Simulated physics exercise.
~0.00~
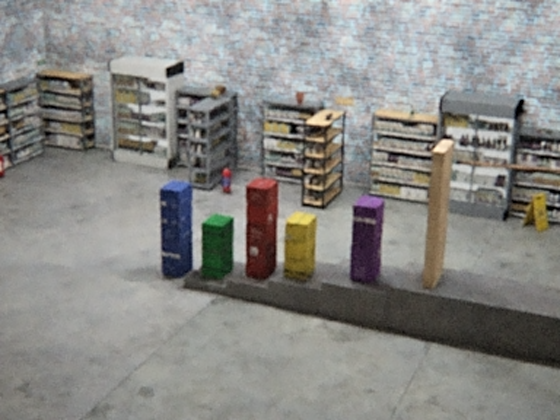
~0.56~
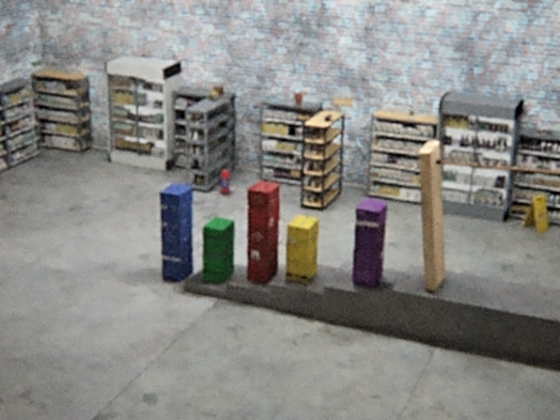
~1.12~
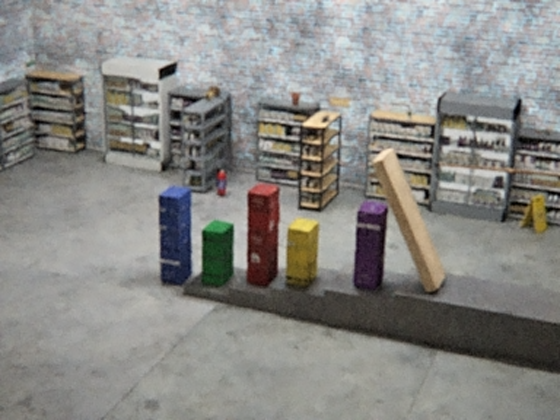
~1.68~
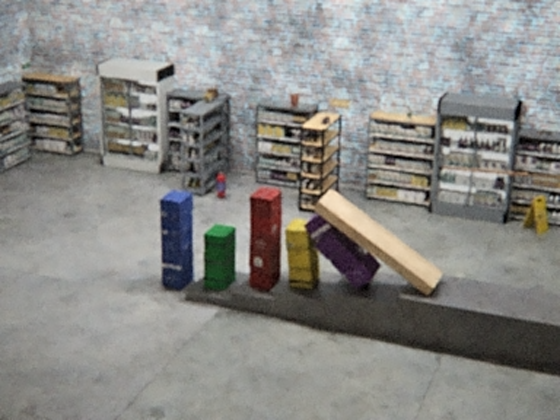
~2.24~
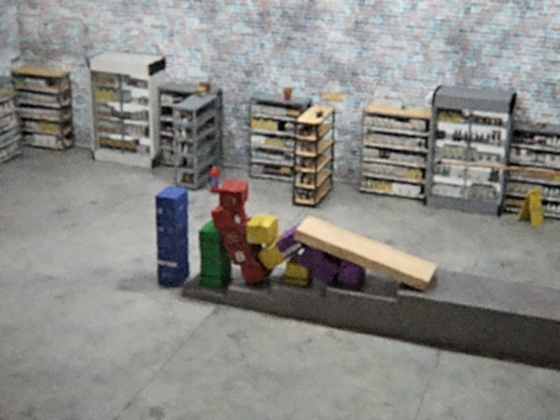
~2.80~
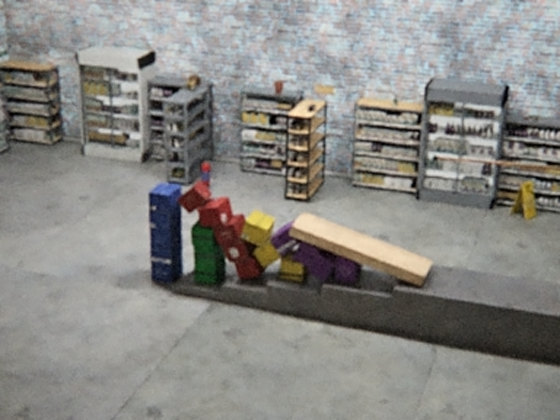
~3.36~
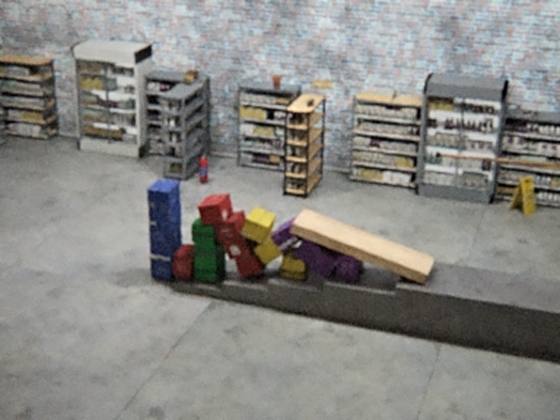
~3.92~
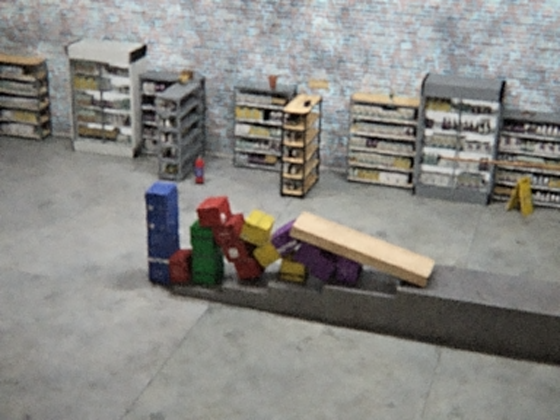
The clip opens on a row of blue, green, red, yellow and purple carton columns on low grey steps, with shelves along a brick wall behind. A tall wooden board at the right tips left and strikes the purple column, which leans over into the yellow one. Both collapse under and beside the board, and the red column buckles leftward above the green. The top red carton tumbles over the green column and drops into the gap beside the blue. At the end the board rests at a shallow slant on the heap, while the blue and green columns still stand.
